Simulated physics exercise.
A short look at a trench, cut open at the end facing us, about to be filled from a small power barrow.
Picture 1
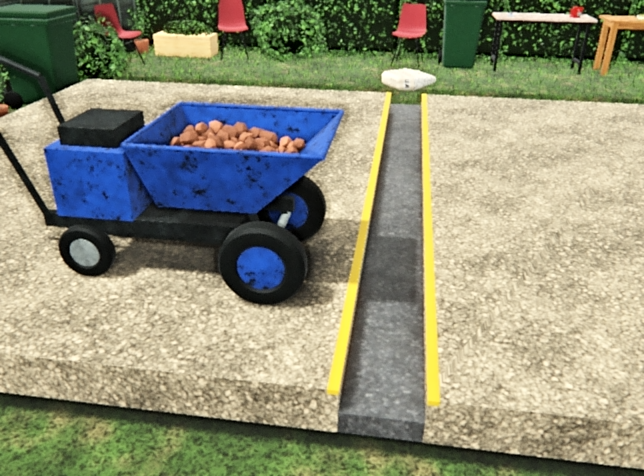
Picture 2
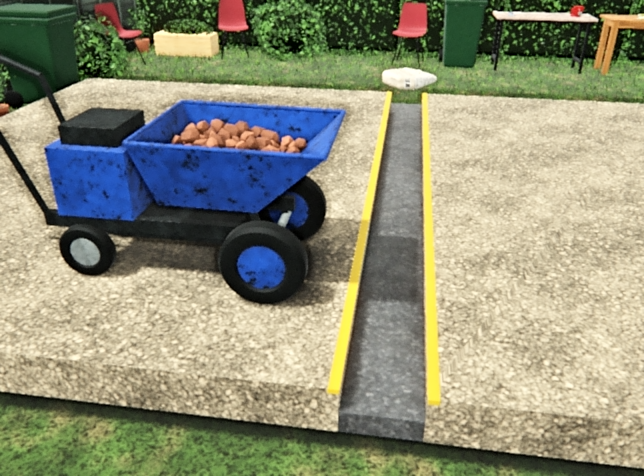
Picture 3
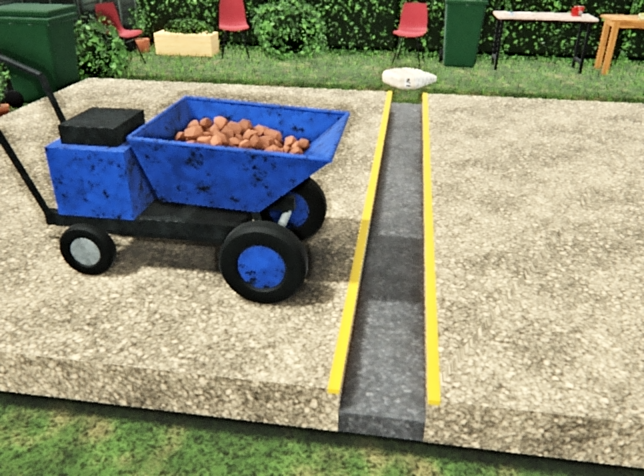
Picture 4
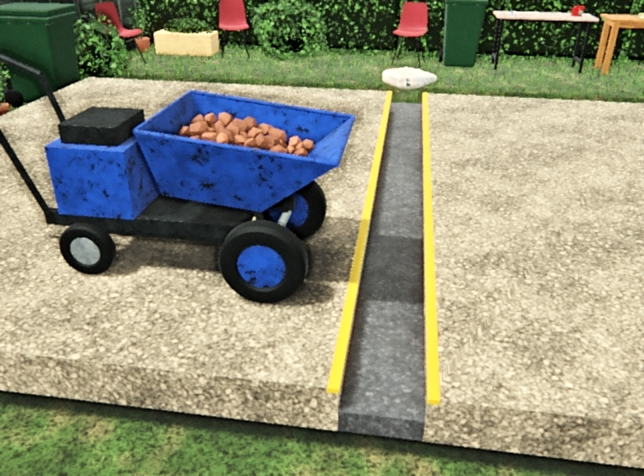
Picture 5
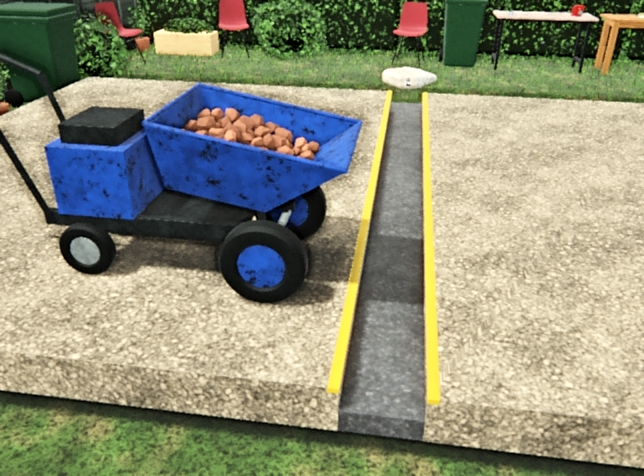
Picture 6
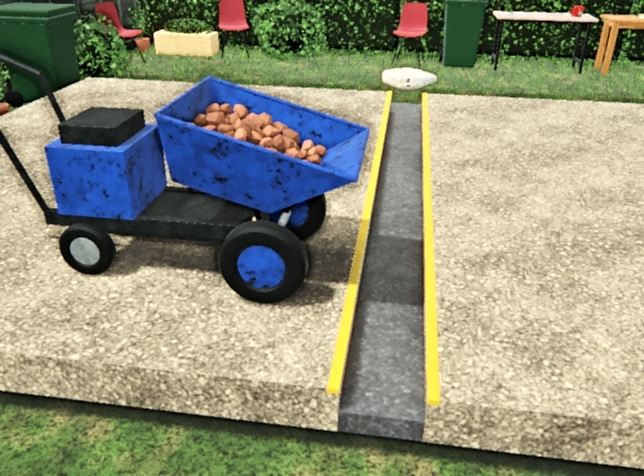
On a pale gravelly slab in a garden, a blue power barrow loaded with brownish rubble stands left of a shallow, yellow-edged trench; its skip begins level, then gradually tilts forward to the right while the wheels stay still.
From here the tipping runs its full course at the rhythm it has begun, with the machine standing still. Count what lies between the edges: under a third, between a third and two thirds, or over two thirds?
In the trench: Between a third and two thirds.
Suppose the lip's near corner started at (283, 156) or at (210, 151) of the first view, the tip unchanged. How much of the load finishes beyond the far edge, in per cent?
First some 0, then 0 per cent.
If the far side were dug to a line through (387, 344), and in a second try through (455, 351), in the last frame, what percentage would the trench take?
First some 0, then 60 per cent.
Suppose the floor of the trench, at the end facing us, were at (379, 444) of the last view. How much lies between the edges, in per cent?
Near 90 %.
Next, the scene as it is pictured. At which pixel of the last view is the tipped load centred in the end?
Near (417, 285).
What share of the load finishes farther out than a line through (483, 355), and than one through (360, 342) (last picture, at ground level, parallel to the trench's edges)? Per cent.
Near 10 % and 60 %.
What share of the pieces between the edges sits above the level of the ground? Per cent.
About 10 per cent.
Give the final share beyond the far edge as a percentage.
It comes to 20 per cent or so.
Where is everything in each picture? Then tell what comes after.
Lip of the skip near (322, 158), level; top of the load near (213, 140), lumps of rubble; first edge of the trench near (342, 341); far edge near (432, 350), the trench over half as wide as the skip, and shallow for its width, in the first picture.
Lip of the skip near (325, 158), level; top of the load near (217, 147), in the second picture.
Lip of the skip near (329, 161), tipped barely; top of the load near (218, 137), in the third picture.
Lip of the skip near (336, 165), tipped a little; top of the load near (212, 139), in the fourth picture.
Lip of the skip near (345, 171), tipped a little; top of the load near (219, 135), in the fifth picture.
Lip of the skip near (355, 180), tipped clearly; top of the load near (227, 131); first edge of the trench near (342, 340); far edge near (433, 349), in the sixth picture.
Shortly afterwards, skip tipped steeply; the whole lot in the skip.
Next, skip tipped right over; the bulk in the skip; near a quarter in or heaped over the trench; only a few beyond it.
Some moments later, skip tipped right over; near a third in the skip; near a third in or heaped over the trench; near a quarter beyond it.
In the end, skip tipped right over; near a third in the skip; near half in or heaped over the trench; near a quarter beyond it.
